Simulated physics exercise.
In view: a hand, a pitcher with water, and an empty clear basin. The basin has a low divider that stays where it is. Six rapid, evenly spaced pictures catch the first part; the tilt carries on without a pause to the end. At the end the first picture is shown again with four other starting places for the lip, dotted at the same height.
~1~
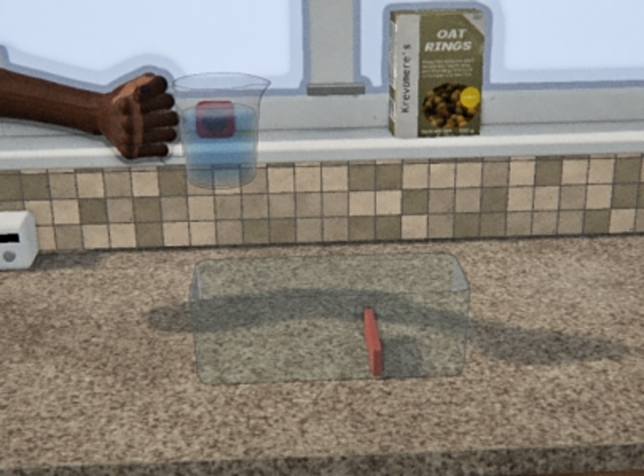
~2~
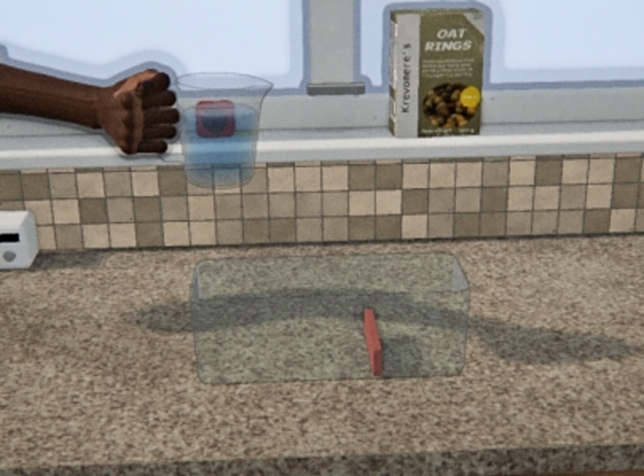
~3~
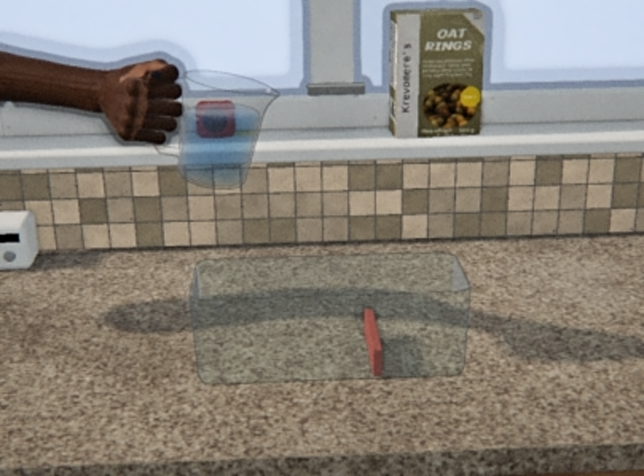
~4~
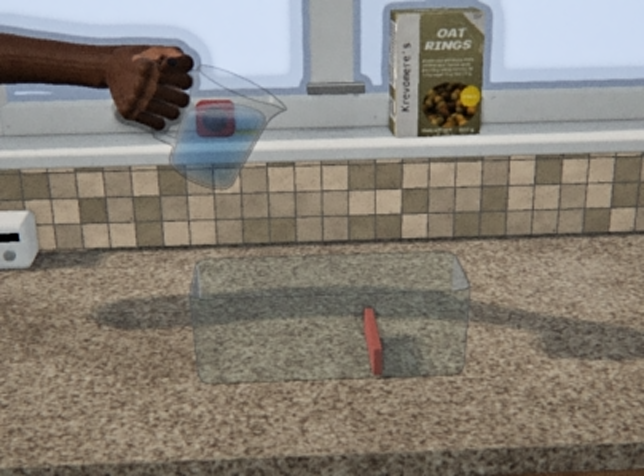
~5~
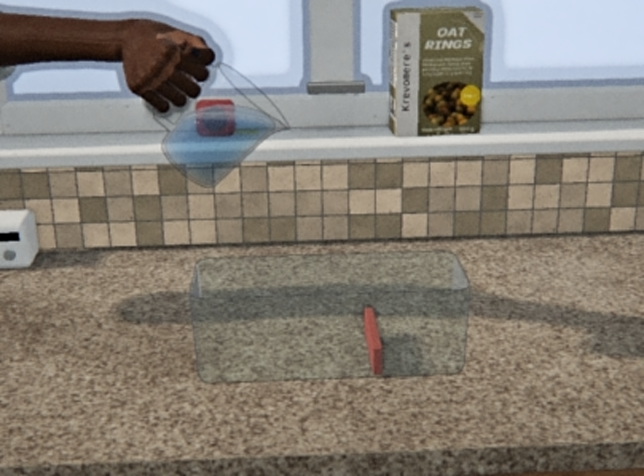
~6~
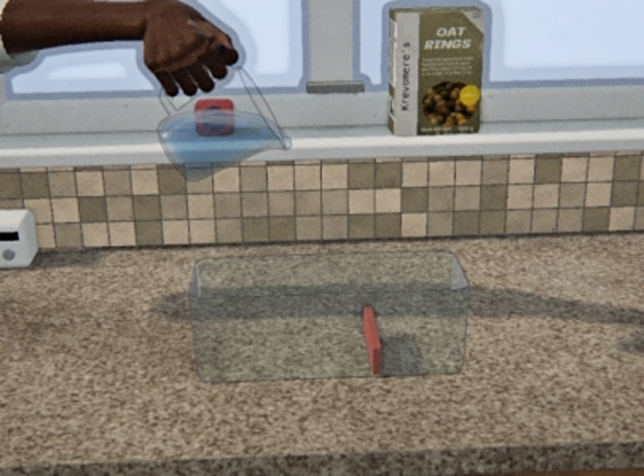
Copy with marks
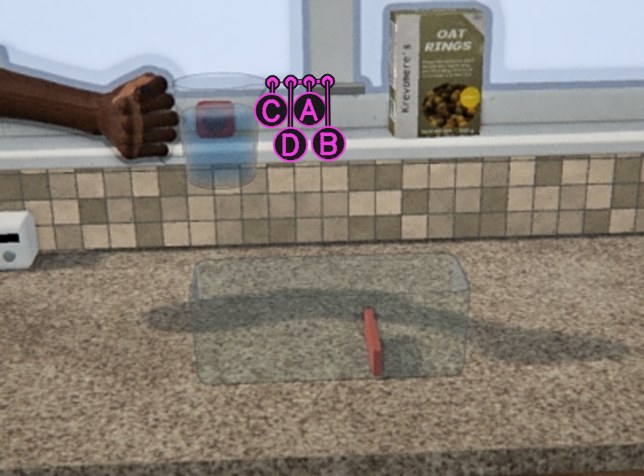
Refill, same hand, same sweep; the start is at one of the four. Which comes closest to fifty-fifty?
Go for A.
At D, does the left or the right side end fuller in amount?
The left one.
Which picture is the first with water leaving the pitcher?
In picture 6.
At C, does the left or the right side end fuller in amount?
The left one.
On the marked copy, A at (309, 81); B at (327, 81); C at (272, 82); D at (290, 82).
For spot A, about 45 % ends left of the wall and 54 % right of it.
For spot B, about 12 % ends left of the wall and 83 % right of it; 5 % is lost outside.
For spot C, about 84 % ends left of the wall and 9 % right of it; 7 % is lost outside.
For spot D, about 79 % ends left of the wall and 10 % right of it; 11 % is lost outside.
